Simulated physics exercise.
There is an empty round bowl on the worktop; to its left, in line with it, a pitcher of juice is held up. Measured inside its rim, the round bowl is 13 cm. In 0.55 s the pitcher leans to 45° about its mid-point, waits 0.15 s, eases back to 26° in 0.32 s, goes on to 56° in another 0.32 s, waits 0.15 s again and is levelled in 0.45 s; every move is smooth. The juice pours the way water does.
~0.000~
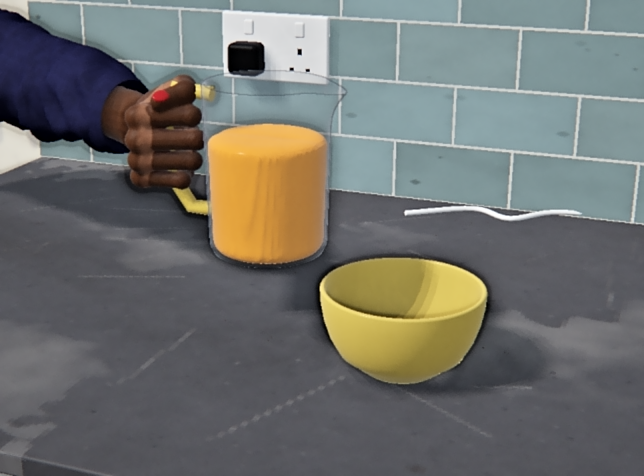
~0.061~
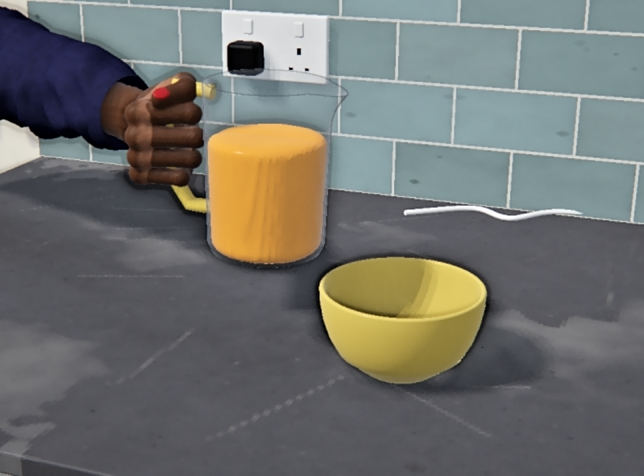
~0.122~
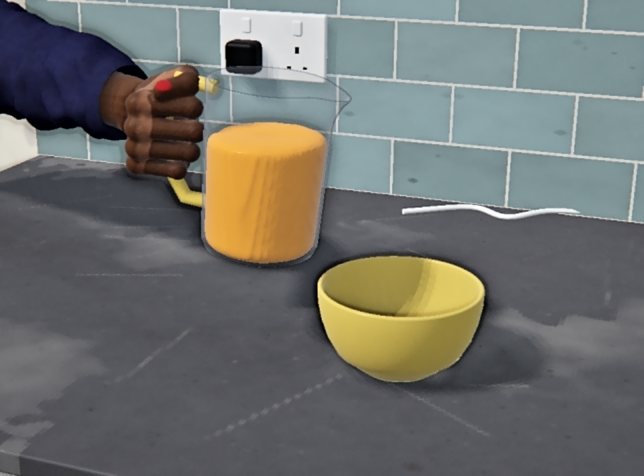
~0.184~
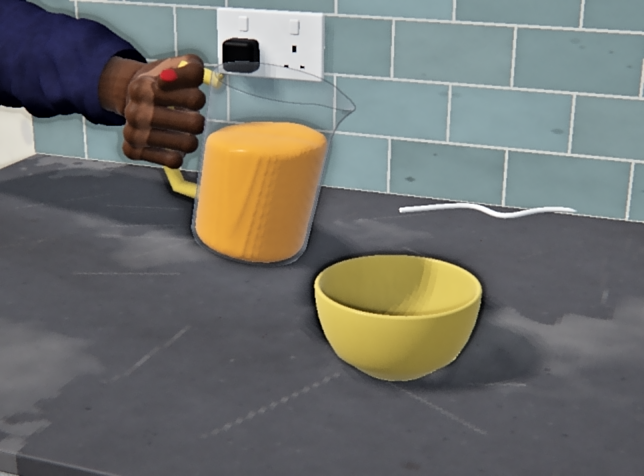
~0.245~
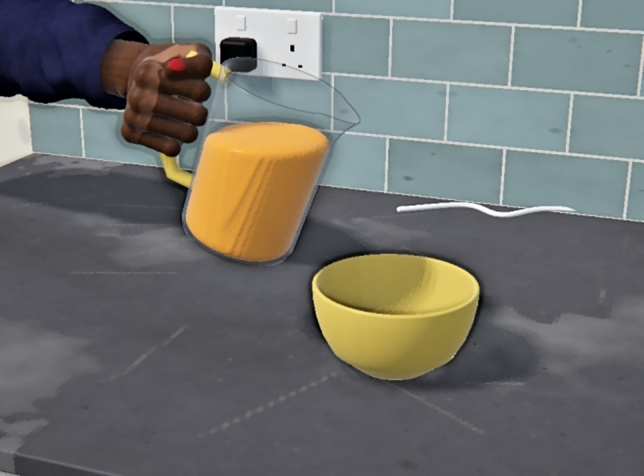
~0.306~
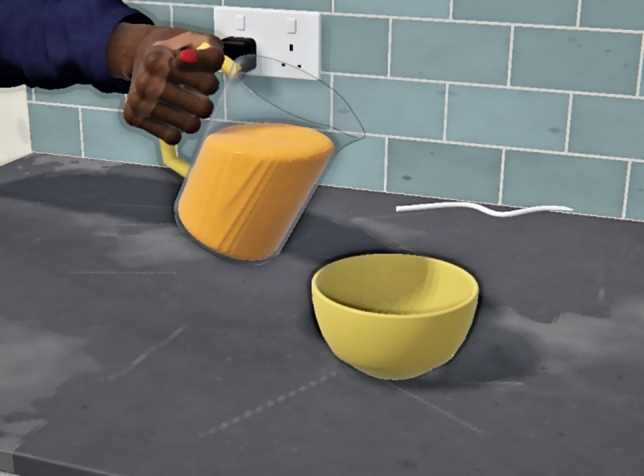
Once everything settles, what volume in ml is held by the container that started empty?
I would say about 105 ml stays in it.
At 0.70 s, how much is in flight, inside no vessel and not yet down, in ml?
Around 15 ml, I reckon.
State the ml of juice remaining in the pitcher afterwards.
I'd say some 580 ml.
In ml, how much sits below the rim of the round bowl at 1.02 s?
About 25 ml of it.
By 0.70 s the tilt is 45° and the round bowl has 5 ml, the pitcher 675 ml, and 0 ml is on the worktop.
By 1.02 s the tilt is 26° and the round bowl has 25 ml, the pitcher 670 ml, and 0 ml is on the worktop.
By 1.49 s the tilt is 56° and the round bowl has 55 ml, the pitcher 610 ml, and 5 ml is on the worktop.
By 1.81 s the tilt is 11° and the round bowl has 105 ml, the pitcher 580 ml, and 10 ml is on the worktop.
At rest the round bowl has 105 ml, the pitcher 580 ml, and 15 ml is on the worktop.
